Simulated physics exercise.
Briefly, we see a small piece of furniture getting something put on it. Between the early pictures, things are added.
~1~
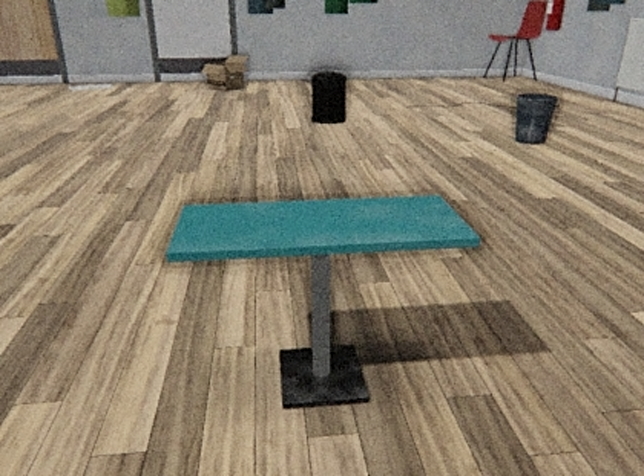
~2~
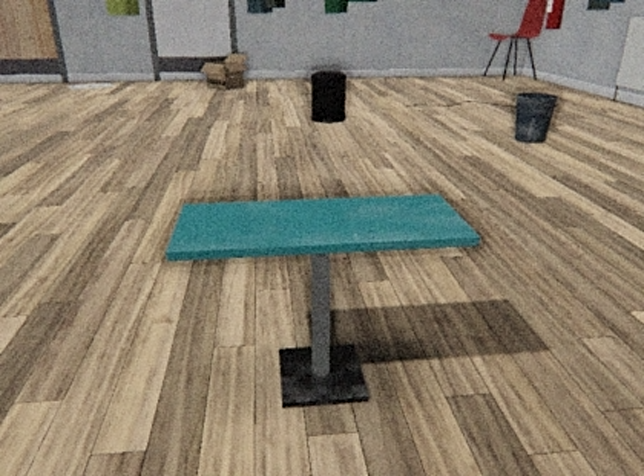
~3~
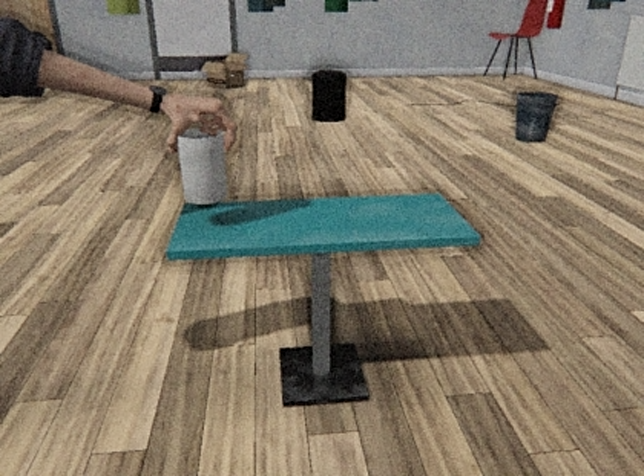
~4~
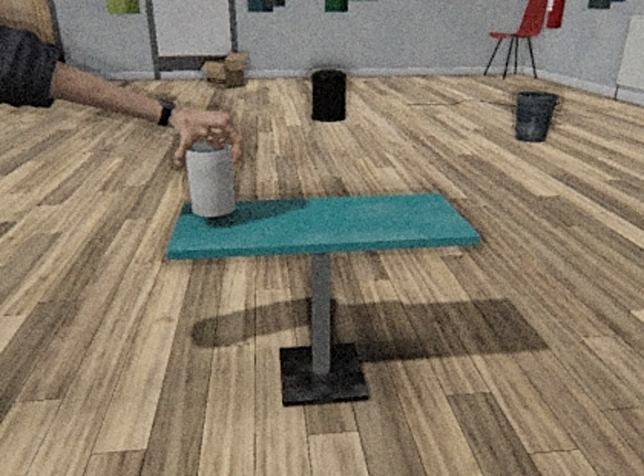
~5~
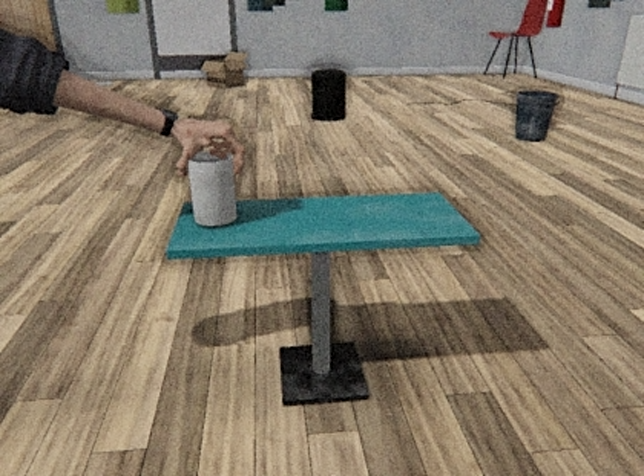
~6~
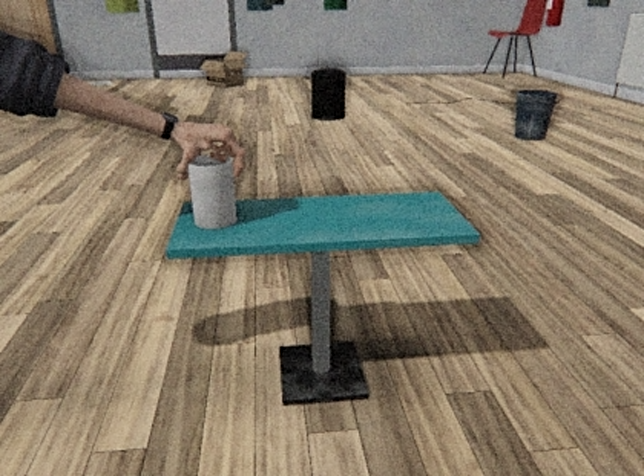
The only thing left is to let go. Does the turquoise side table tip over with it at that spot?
Looks to me like it will stand fine on its own.
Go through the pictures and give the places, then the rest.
In the first frame, turquoise side table (321, 225).
In the second frame, turquoise side table (320, 224).
In the third frame, still on the way; turquoise side table (321, 223); beaker (204, 166).
In the fourth frame, still on the way; turquoise side table (321, 223); beaker (211, 179).
In the fifth frame, still on the way; turquoise side table (321, 222); beaker (213, 188).
In the sixth frame, in place, still held; turquoise side table (320, 221); beaker (213, 191).
Then, 0.26 s past the last view, turquoise side table at rest near (320, 221).
Finally, the turquoise side table keeps steady, near (320, 221).
